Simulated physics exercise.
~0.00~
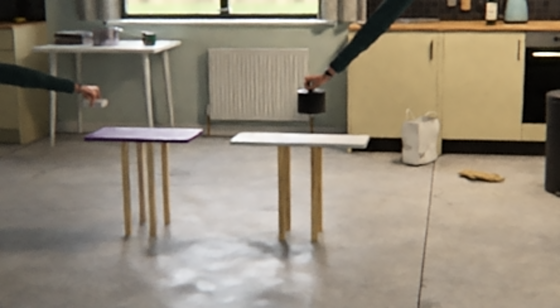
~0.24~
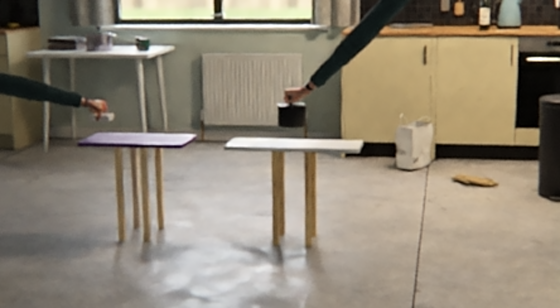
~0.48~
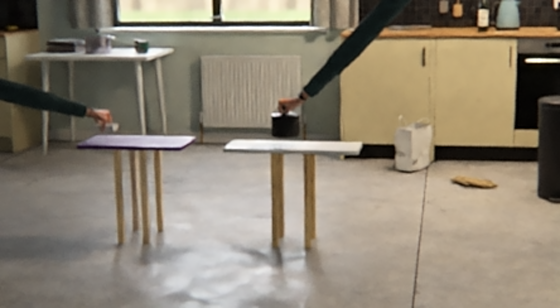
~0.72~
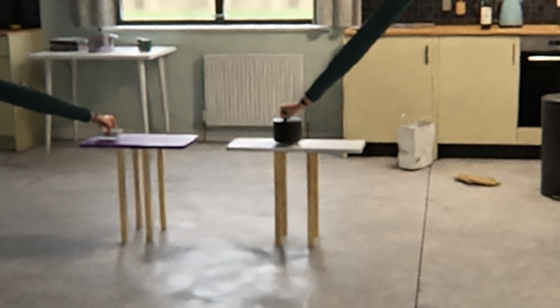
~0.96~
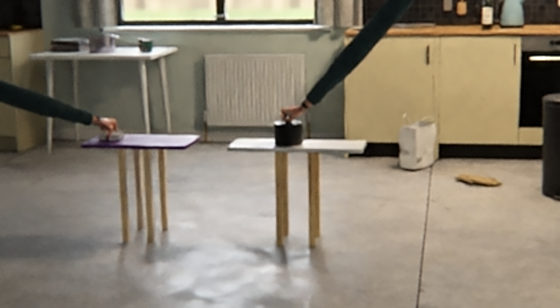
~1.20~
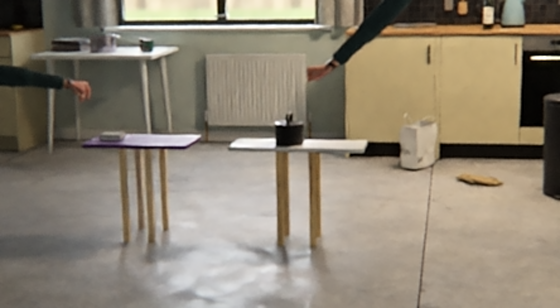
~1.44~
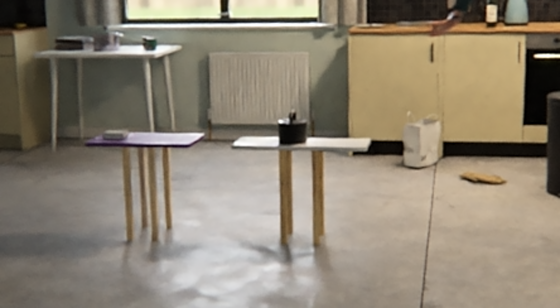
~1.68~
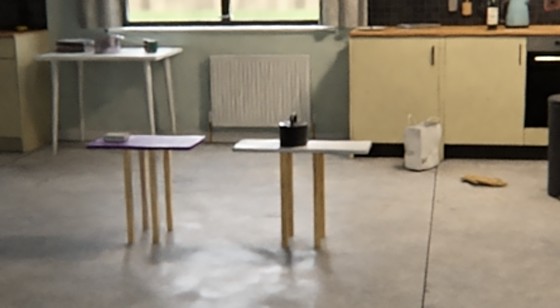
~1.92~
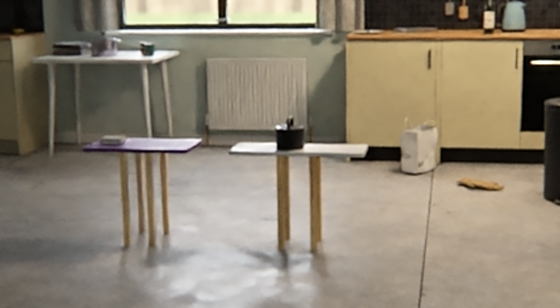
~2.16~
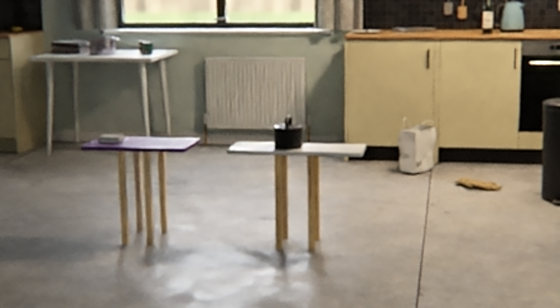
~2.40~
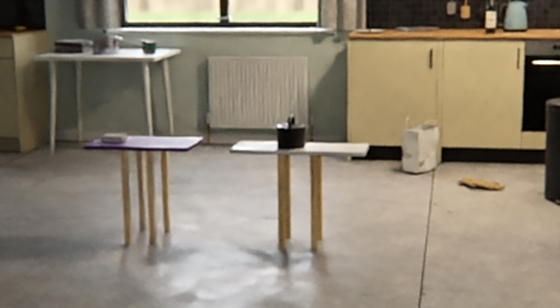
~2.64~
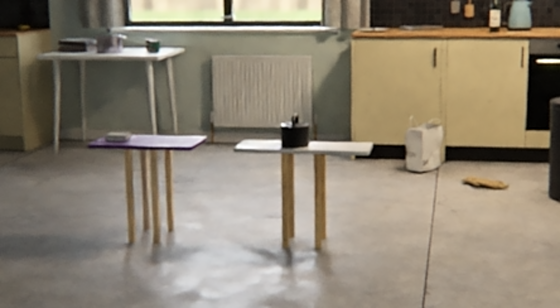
Two arms reached in from either side and lowered a small pale sponge onto the purple-topped stand and a black pot-like object onto the white table, then let go and withdrew, leaving both stands upright and steady with the objects resting on top.
